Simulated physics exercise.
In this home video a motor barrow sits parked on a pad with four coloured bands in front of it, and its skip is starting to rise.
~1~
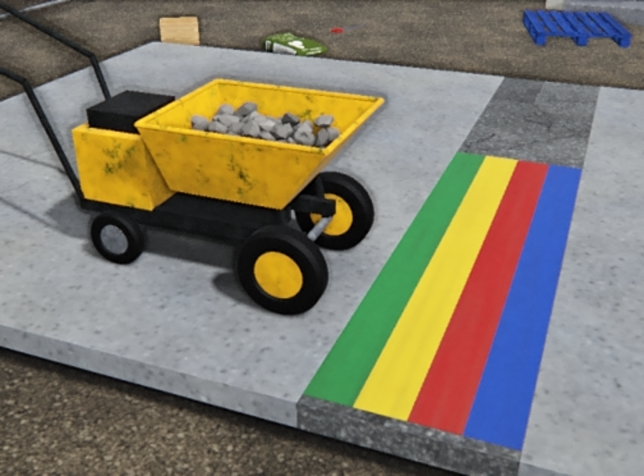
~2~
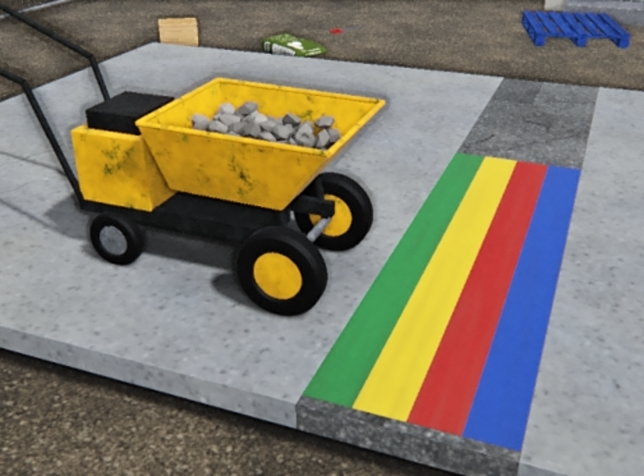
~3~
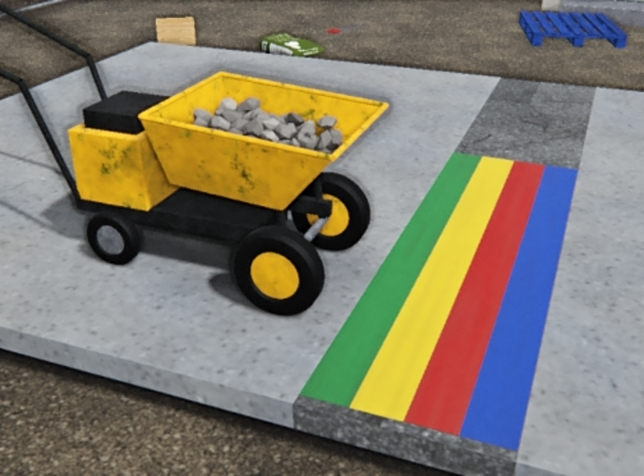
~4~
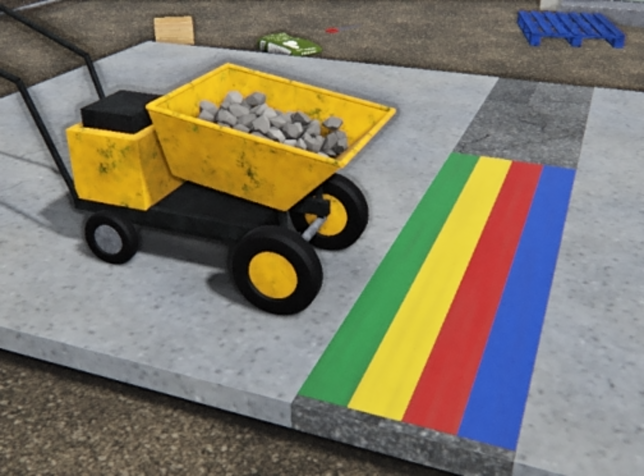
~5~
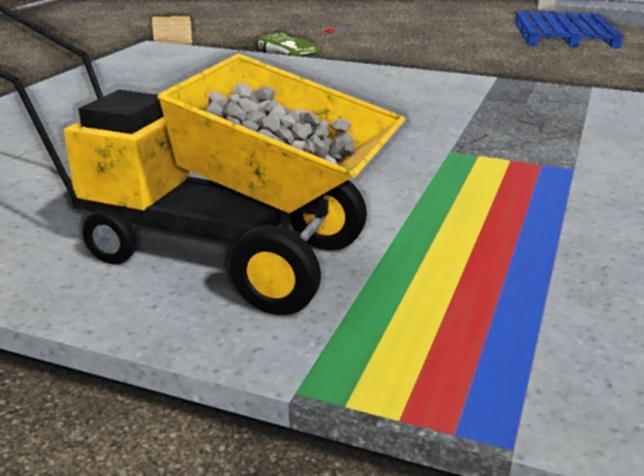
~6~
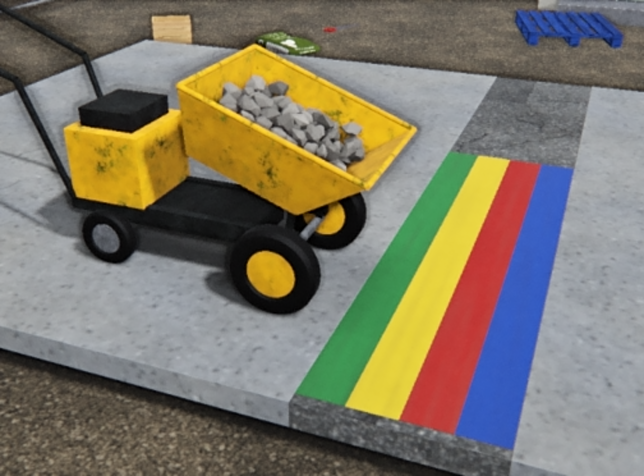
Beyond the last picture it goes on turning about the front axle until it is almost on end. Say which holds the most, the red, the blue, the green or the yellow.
I would say the red one.
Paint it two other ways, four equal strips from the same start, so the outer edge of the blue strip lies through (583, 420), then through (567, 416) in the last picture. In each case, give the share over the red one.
The first gives around 40 %, the second around 40 %.
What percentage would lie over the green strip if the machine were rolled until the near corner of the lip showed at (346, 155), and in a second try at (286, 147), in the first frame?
The first gives close to 0 per cent and the second 10 per cent.
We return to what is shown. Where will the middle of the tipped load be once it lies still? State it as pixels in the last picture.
About pixel (484, 306).
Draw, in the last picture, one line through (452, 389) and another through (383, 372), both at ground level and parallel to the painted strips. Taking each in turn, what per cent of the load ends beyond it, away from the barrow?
In order: 40 per cent, then 80 per cent.
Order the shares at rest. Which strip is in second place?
The runner-up is blue.
Shortly afterwards, skip tipped steeply; the whole lot in the skip.
Next, skip tipped right over; near two thirds in the skip; only a few over the yellow strip; near a quarter over the red strip; only a few over the blue strip.
Some moments later, skip tipped right over; near a quarter in the skip; a little over the yellow strip; near a third over the red strip; near a quarter over the blue strip; a little off the paint.
In the end, skip tipped right over; near a quarter in the skip; none at all over the green strip; a little over the yellow strip; near a third over the red strip; near a quarter over the blue strip; a little off the paint.
